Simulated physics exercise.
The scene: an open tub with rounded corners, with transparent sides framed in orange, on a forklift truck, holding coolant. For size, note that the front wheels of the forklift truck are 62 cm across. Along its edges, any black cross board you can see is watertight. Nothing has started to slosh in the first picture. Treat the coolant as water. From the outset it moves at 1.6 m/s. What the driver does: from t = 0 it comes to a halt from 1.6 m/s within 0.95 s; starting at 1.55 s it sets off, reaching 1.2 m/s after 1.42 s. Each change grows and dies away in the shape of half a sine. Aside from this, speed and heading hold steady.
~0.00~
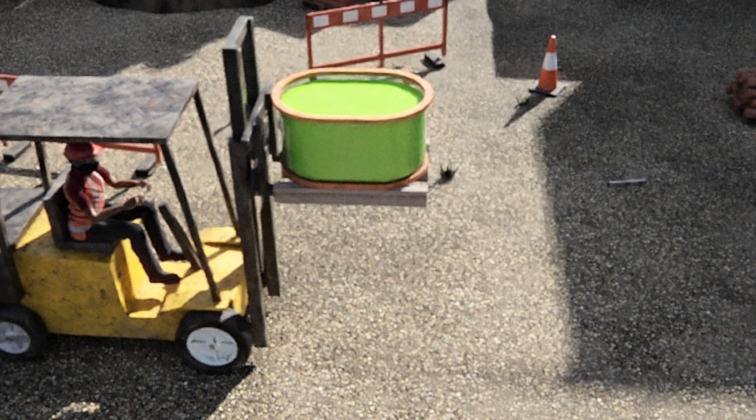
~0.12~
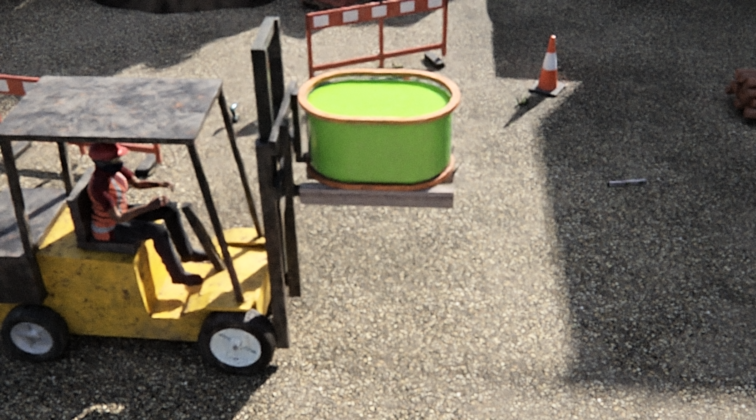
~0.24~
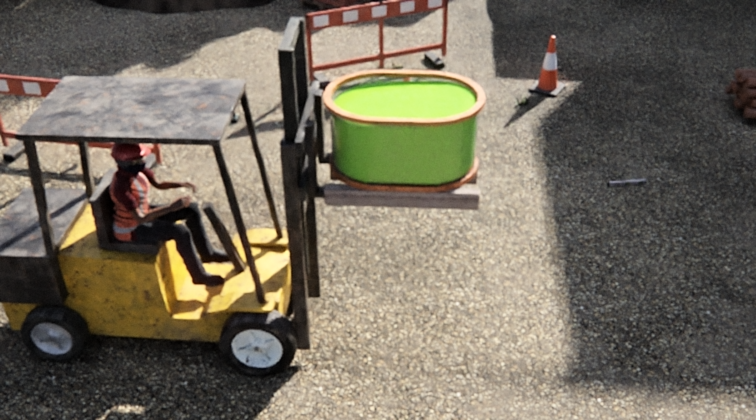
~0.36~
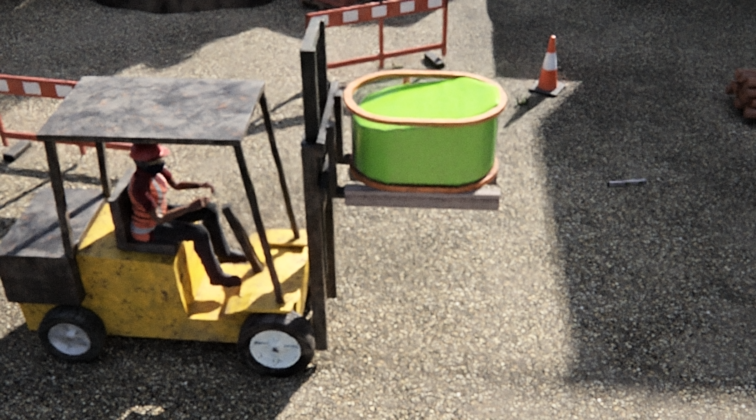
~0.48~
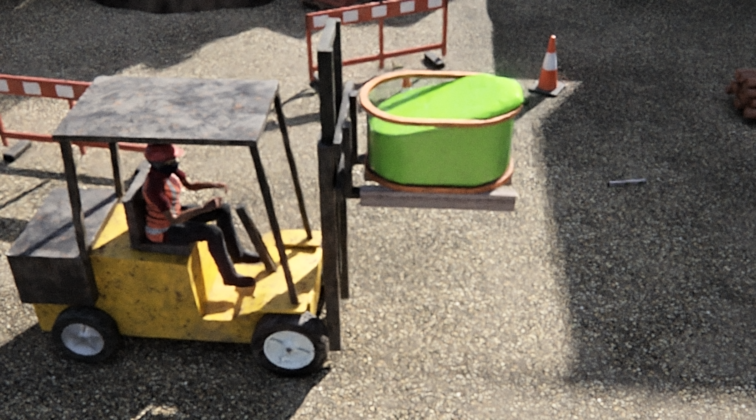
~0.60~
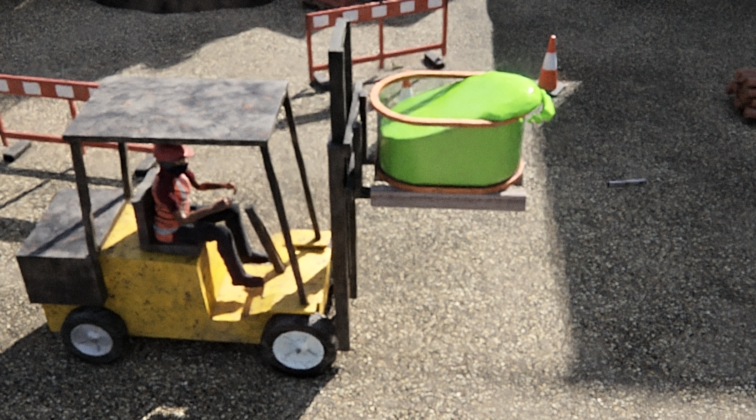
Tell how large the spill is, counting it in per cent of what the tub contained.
It loses close to 10 per cent.
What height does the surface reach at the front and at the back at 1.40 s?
At the front 32 cm, at the back 60 cm.
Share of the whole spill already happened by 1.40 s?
I'd say some 60 percent by then.
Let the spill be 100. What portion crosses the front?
Share: Near 60%.
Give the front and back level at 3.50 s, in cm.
Roughly 40 cm in front and 46 cm behind.
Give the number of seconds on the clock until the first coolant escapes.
At roughly 0.8 s.
By 1.40 s it stands 60 cm high behind and 33 cm in front; 6 per cent has gone over the front.
By 2.40 s it stands 61 cm high behind and 28 cm in front; 7 per cent has gone over the front, a little elsewhere.
By 3.50 s it stands 46 cm high behind and 39 cm in front; 10 per cent has gone mostly over the front, some over the back.
By 5.95 s 10 per cent has gone mostly over the front, some over the back, 32 of 305 litres.
